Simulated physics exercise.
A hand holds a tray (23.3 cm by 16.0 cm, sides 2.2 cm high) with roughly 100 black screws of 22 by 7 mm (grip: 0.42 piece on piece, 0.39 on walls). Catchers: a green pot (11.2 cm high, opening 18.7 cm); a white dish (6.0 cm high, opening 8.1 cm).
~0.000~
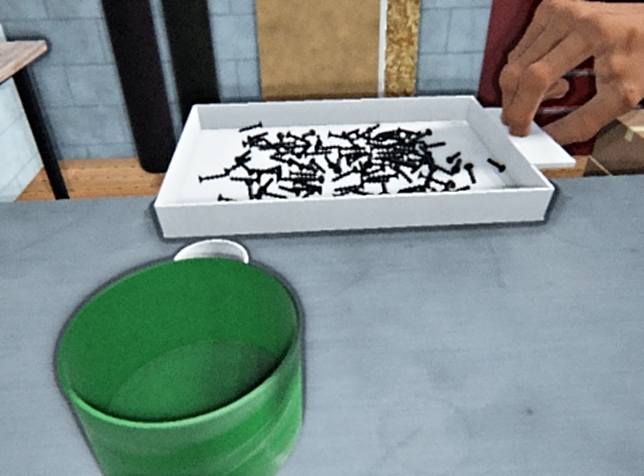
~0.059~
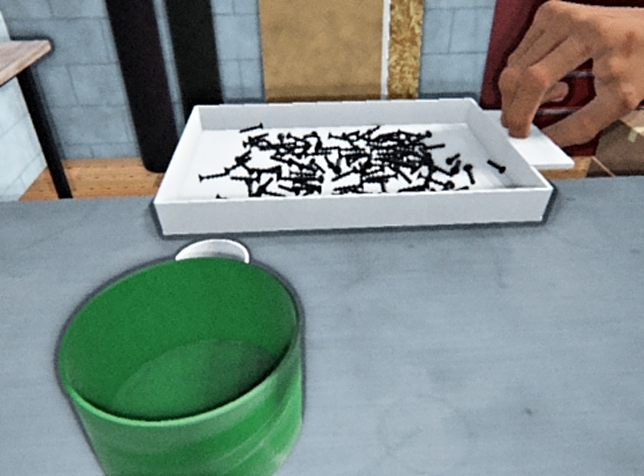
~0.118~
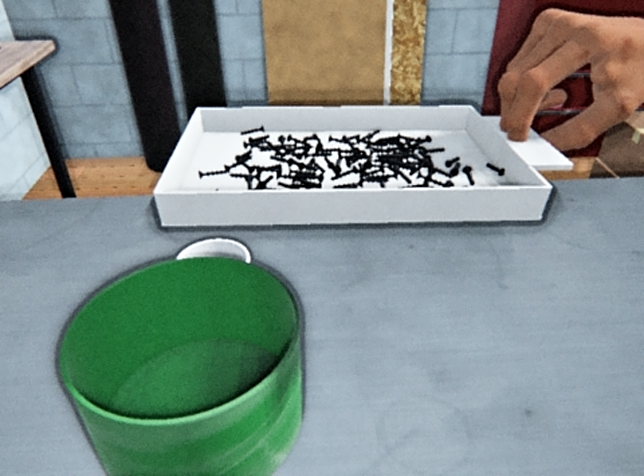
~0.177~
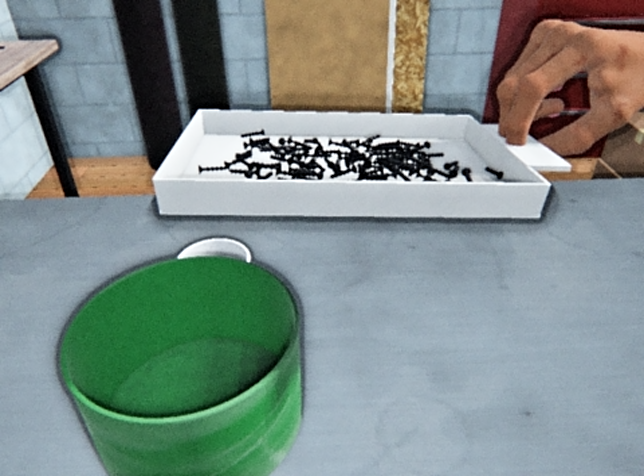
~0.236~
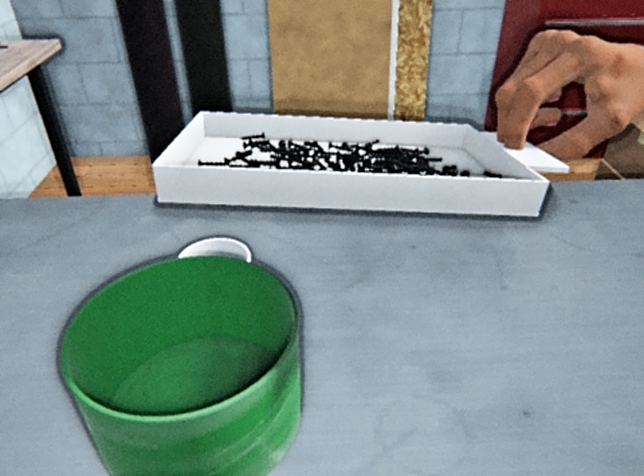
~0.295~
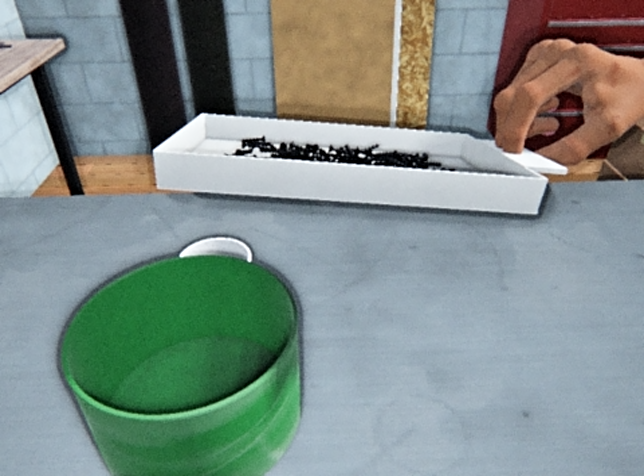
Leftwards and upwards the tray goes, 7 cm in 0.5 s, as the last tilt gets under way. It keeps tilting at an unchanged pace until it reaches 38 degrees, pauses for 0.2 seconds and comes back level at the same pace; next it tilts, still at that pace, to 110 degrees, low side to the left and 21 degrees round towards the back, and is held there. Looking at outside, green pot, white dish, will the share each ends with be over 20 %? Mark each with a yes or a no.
Marks: Outside yes, green pot yes, white dish no.
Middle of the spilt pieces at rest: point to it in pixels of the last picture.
(297, 327).
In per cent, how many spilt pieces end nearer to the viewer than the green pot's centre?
0 %.
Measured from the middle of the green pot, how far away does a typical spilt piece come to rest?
Median radius: Approx. 14 cm.
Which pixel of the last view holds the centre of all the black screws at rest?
Around (265, 350).
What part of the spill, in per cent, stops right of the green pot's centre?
I'd estimate some 80 per cent.
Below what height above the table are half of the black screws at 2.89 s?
Median height reading: Approx. 18 cm.
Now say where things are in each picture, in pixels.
Tray at (358, 200); tilt 0 degrees; leading edge at (179, 147); middle of the load at (338, 164); green pot at (184, 326); white dish at (210, 261), in the first picture.
Tray at (357, 199); tilt 1 degrees; leading edge at (180, 146); middle of the load at (338, 165), in the second picture.
Tray at (356, 193); tilt 4 degrees; leading edge at (181, 143); middle of the load at (338, 165), in the third picture.
Tray at (356, 185); tilt 7 degrees; low side back right; leading edge at (182, 138); middle of the load at (338, 165), in the fourth picture.
Tray at (355, 177); tilt 11 degrees; low side back right; leading edge at (183, 133); middle of the load at (337, 165), in the fifth picture.
Tray at (355, 169); tilt 15 degrees; low side back right; leading edge at (184, 129); middle of the load at (338, 165); green pot at (184, 322); white dish at (214, 258). It turns about 65 degrees a second, in the sixth picture.
Then, at 1.29 s, tilt 18 degrees; tray 100 %; middle of all pieces on or above the table near (368, 155).
After 2.12 s, tilt 28 degrees; tray 100 %; middle of all pieces on or above the table near (287, 92).
After 2.89 s, tilt 77 degrees; tray 80 %, outside 5 %, green pot 10 %; middle of all pieces on or above the table near (231, 244).
Then, at 3.62 s, tilt 110 degrees; outside 35 %, green pot 55 %, in the air 5 %; middle of all pieces on or above the table near (258, 345).
In the end, at 5.1 s, white dish 5 %, tray 0 %, outside 40 %, green pot 55 %.
